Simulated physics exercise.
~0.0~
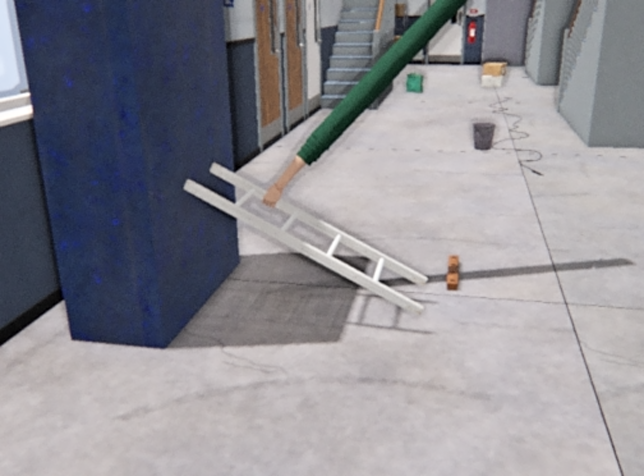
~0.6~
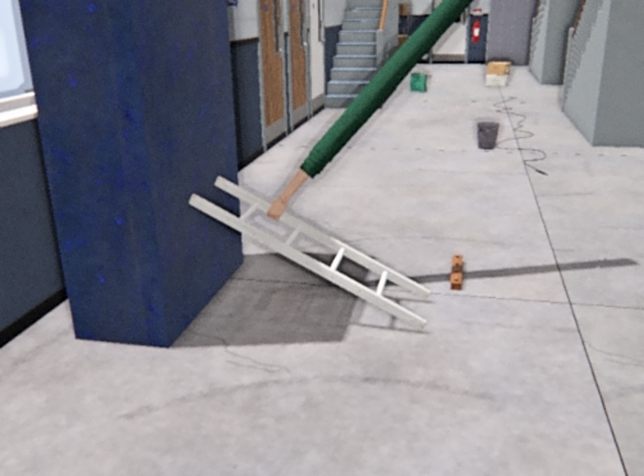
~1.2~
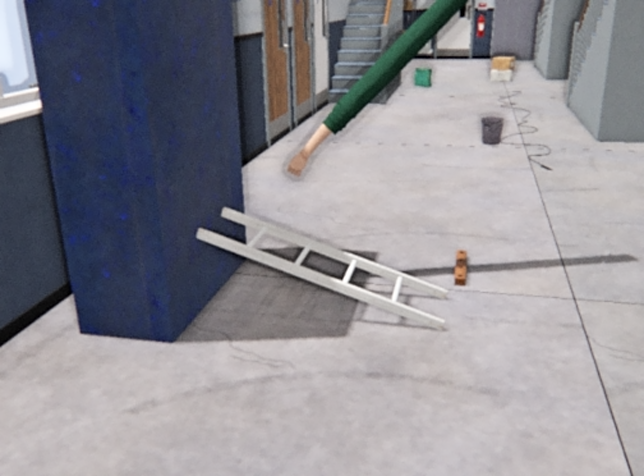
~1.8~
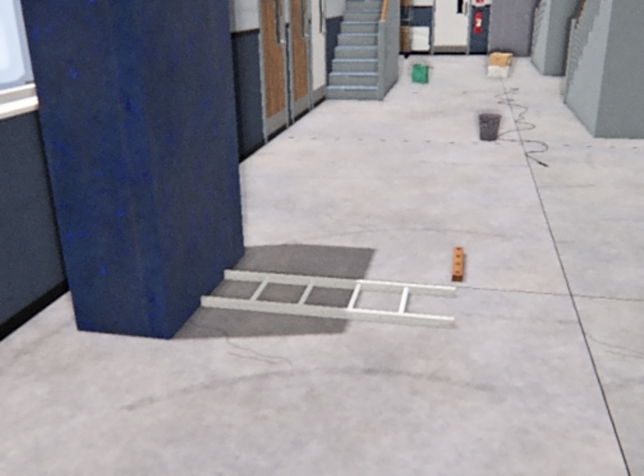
The footage shows a green-sleeved arm reaching down to a white ladder-like gate leaning at a slant against a dark blue cupboard on a hard floor. The hand lets go and draws back, and the gate slides down the cupboard until it lies flat on the floor.
